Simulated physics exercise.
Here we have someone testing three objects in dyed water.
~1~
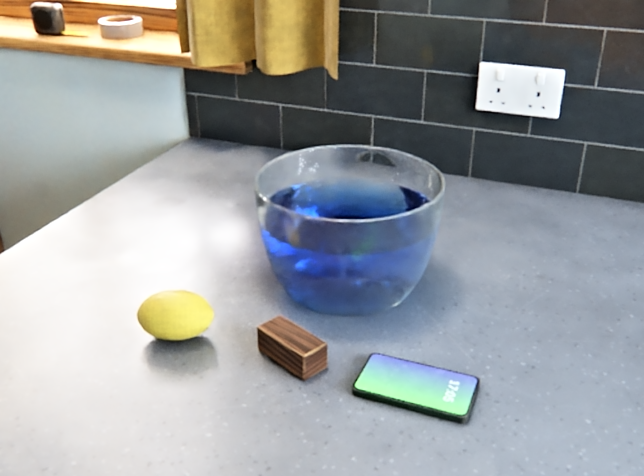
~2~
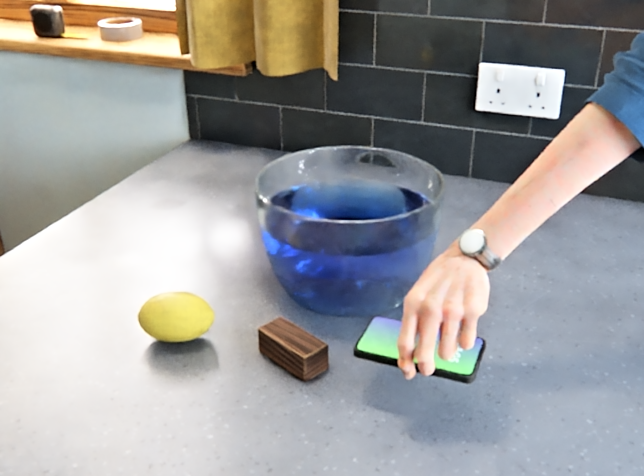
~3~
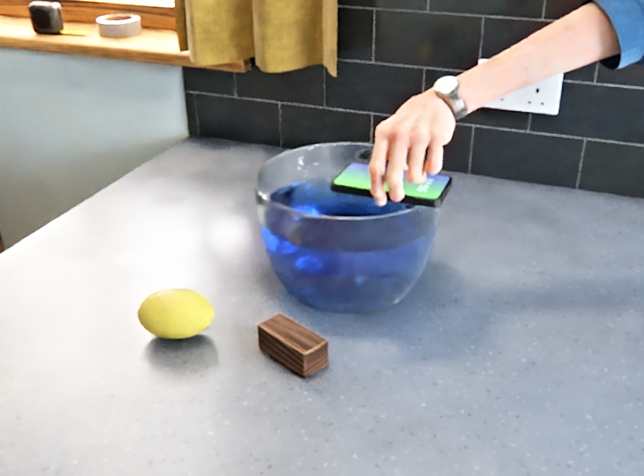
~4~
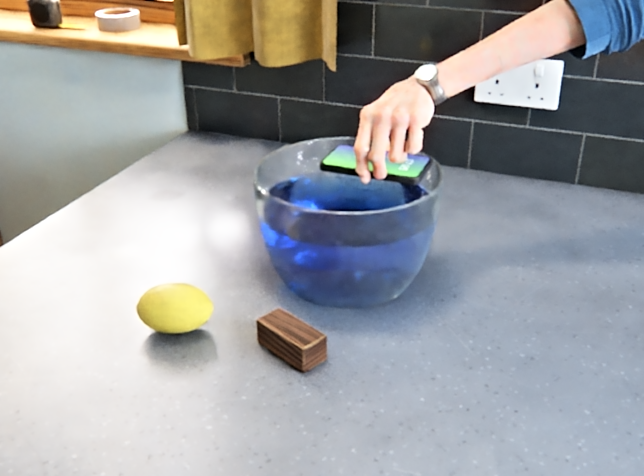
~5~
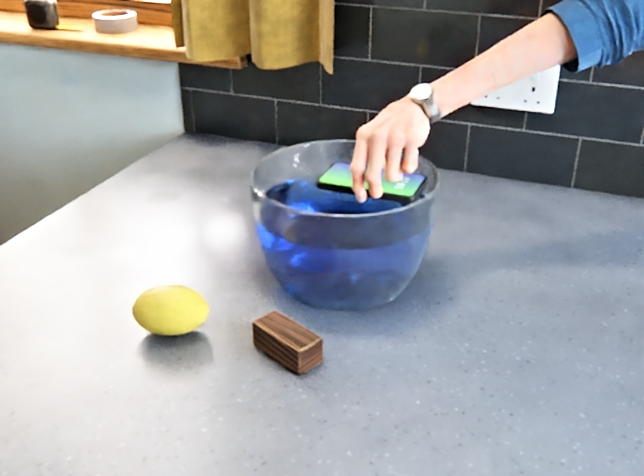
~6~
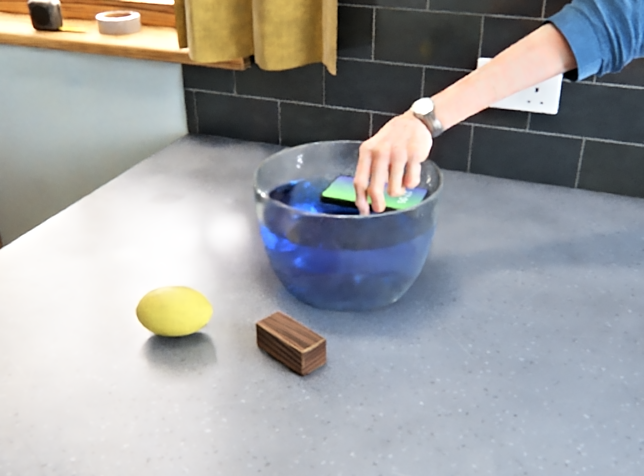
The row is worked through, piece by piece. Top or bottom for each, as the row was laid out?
The left one bobs on top, the middle one bobs on top, the right one ends on the bottom.
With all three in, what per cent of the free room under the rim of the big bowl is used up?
Some 16 per cent.
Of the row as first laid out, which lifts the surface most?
The one on the left.
Shortly, the phone ends at the bottom.
Then, the wooden block bobs at the top.
At the finish, the lemon bobs at the top; afloat, lemon and wooden block.
